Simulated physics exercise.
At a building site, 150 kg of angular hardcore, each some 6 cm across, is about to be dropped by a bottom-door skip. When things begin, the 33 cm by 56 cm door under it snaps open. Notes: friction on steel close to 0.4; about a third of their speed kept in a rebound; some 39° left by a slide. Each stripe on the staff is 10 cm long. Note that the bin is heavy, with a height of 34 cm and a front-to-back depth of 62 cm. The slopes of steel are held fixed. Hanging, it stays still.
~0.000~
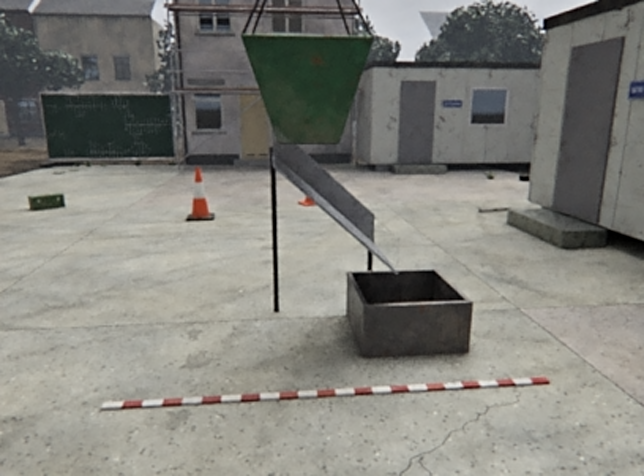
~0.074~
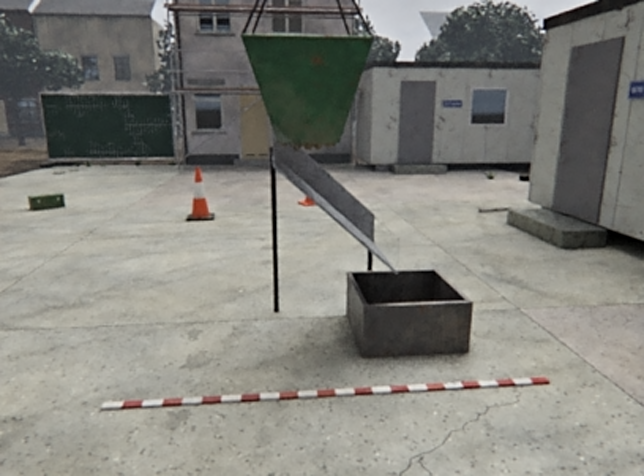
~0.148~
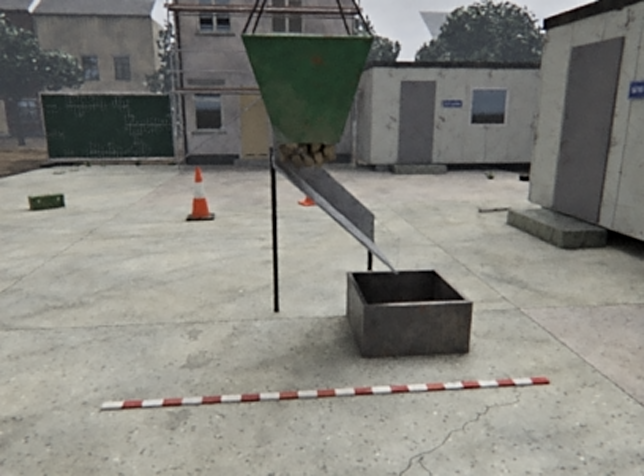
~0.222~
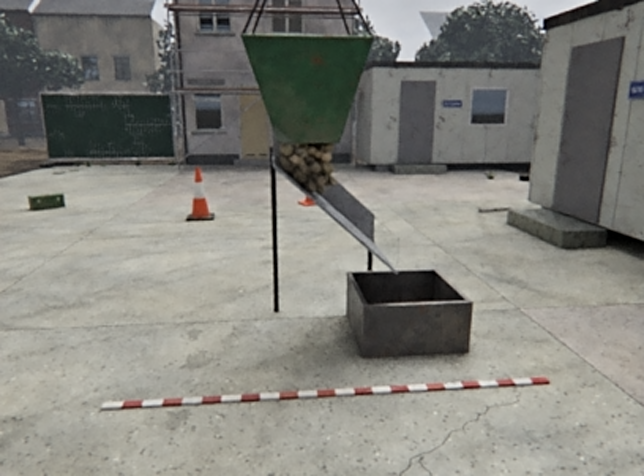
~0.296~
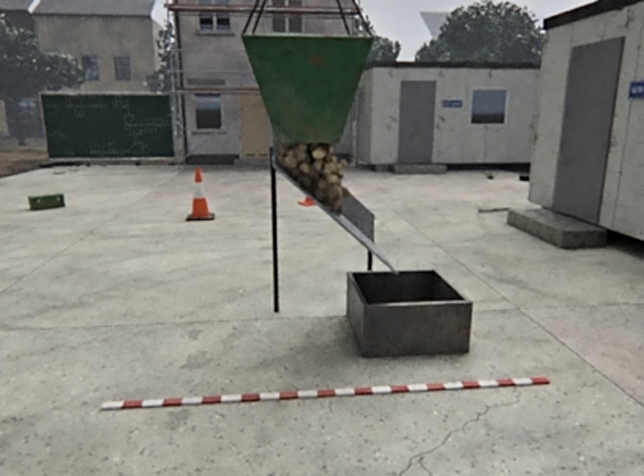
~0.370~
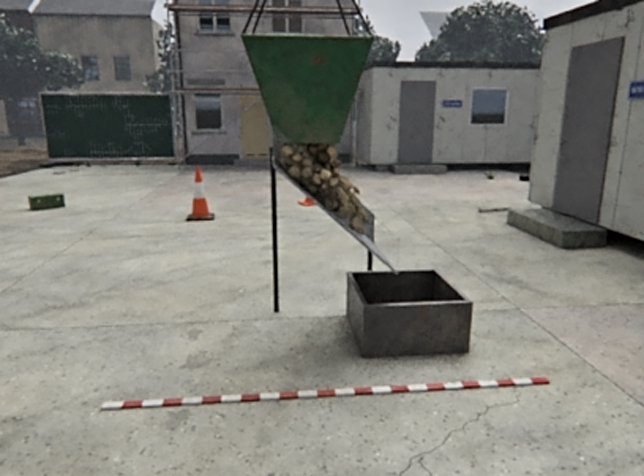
A green skip hangs above a sloping grey chute on a pale concrete yard, seen from a slightly raised, still viewpoint facing buildings. A dark open-topped box sits below right, behind a red-and-white striped staff, with orange cones behind and a grey cabin at right. Brownish, rounded lumps emerge from the skip's underside, then pile onto the chute and slide down it rightward in a lengthening stream.
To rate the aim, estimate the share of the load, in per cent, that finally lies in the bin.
Roughly 87 per cent finally lies in the bin.
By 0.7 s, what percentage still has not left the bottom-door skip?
5 %, roughly.
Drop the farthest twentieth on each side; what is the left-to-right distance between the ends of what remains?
The stretch runs about 70 cm.
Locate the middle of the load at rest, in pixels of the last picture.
Their centre ends up around (419, 309).
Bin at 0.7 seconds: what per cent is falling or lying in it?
Near 20 percent at that time.
After 0.7 s, 7 % in the bottom-door skip, 68 % on the steel, 3 % falling or lying left of the bin, 22 % falling or lying in the bin; the stones farthest right are at (439, 313).
After 1.1 s, 0 % in the bottom-door skip, 25 % on the steel, 71 % falling or lying in the bin, 4 % falling or lying beside or right of the bin; the stones farthest right are at (466, 305).
After 1.7 s, 0 % in the bottom-door skip, 87 % falling or lying in the bin, 13 % falling or lying beside or right of the bin; the stones farthest right are at (508, 323).
After 2.6 s, 0 % in the bottom-door skip, 87 % falling or lying in the bin, 13 % falling or lying beside or right of the bin; the stones farthest right are at (515, 325).
After 4.5 s, 0 % in the bottom-door skip, 87 % in the bin, 13 % beside or right of the bin; the stones farthest right are at (515, 325).
